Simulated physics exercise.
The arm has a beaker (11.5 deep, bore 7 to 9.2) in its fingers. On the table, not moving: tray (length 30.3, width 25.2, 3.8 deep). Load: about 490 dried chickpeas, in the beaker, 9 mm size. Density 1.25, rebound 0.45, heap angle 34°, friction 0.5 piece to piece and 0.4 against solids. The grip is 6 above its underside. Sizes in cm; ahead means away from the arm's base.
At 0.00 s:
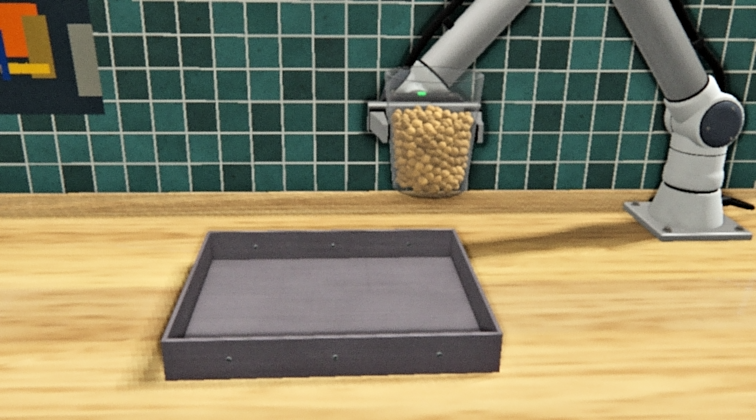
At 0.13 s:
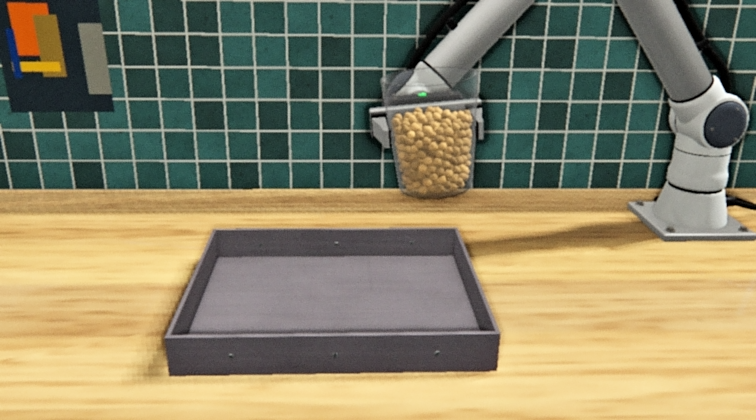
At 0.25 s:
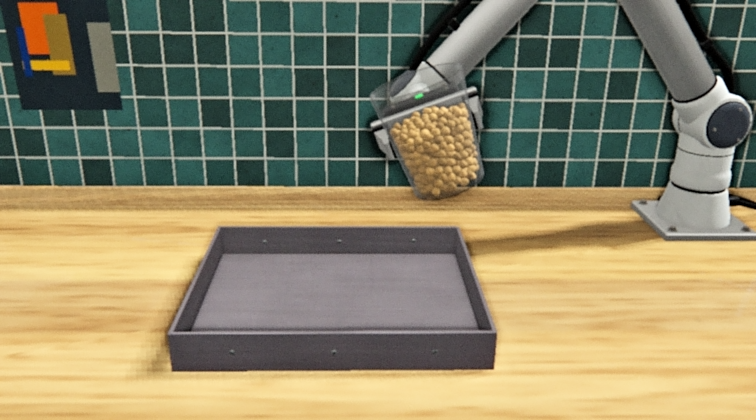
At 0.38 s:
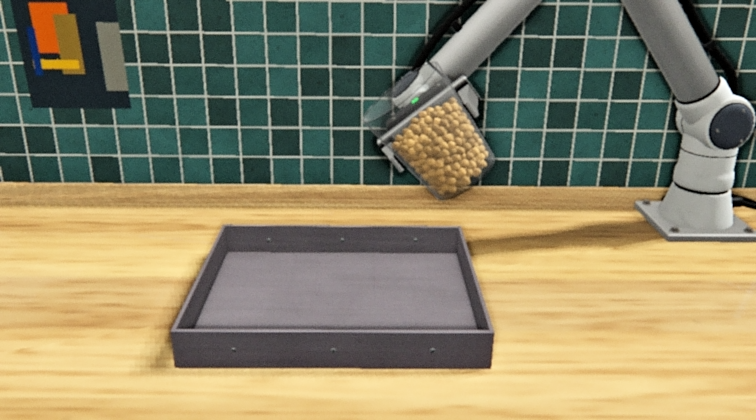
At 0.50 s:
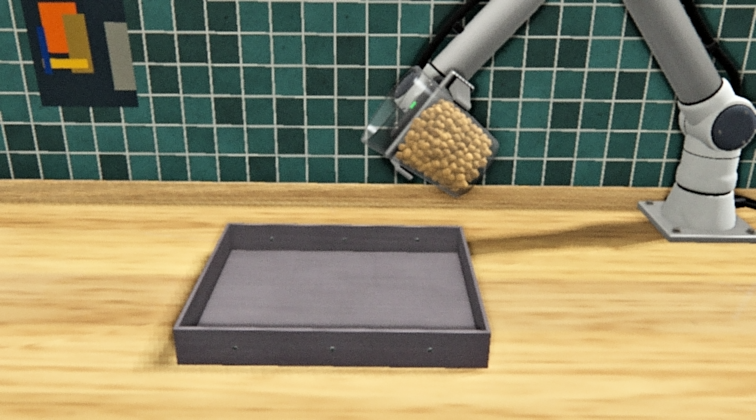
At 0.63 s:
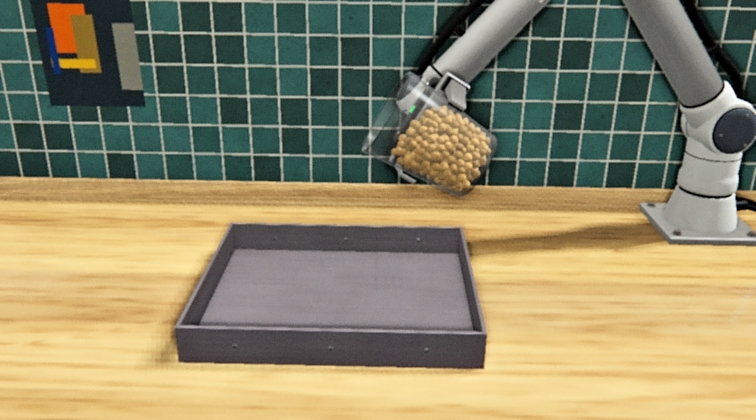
A wooden countertop against a green tiled wall is seen from the front and slightly above, with the view drifting slightly so that the scene shifts a little. A shallow, empty dark grey tray sits left of centre below a colourful picture, while a white and grey robot arm at right holds a clear beaker of tan chickpeas. The arm steadily tilts the beaker leftward from upright to a steep slant, the chickpeas shifting inside it.
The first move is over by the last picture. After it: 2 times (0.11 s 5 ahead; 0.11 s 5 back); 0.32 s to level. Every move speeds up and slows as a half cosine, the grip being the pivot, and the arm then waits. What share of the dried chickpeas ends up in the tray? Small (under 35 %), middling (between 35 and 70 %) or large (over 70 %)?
Share in the tray: Small (under 35 %).
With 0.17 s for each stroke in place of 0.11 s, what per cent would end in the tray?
It would be near 5 per cent.
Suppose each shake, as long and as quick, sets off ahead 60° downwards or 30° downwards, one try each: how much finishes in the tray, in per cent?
About 0 and 10 per cent.
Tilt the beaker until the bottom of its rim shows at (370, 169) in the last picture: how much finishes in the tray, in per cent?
Some 75 per cent.
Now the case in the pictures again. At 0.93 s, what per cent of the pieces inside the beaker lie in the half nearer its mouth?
Roughly 30 per cent.
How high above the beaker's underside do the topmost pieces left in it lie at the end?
Roughly 8.5 cm.
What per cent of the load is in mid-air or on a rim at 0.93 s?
Roughly 13 per cent.
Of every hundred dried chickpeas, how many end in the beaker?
Some 70 per cent.
After 0.93 s, tilted 59° forward, highest piece 22 above the table; 413 in the beaker, 16 in the tray, 64 in flight or on a rim.
After 1.24 s, tilted 27° forward, highest piece 24 above the table; 352 in the beaker, 132 in the tray, 4 on the table or floor, 5 in flight or on a rim.
After 1.59 s, level, highest piece 23 above the table; 351 in the beaker, 138 in the tray, 4 on the table or floor.
After 2.64 s, level, highest piece 23 above the table; 351 in the beaker, 138 in the tray, 4 on the table or floor.
At rest, 351 in the beaker, 138 in the tray, 4 on the table or floor. That is 28 % in the tray.
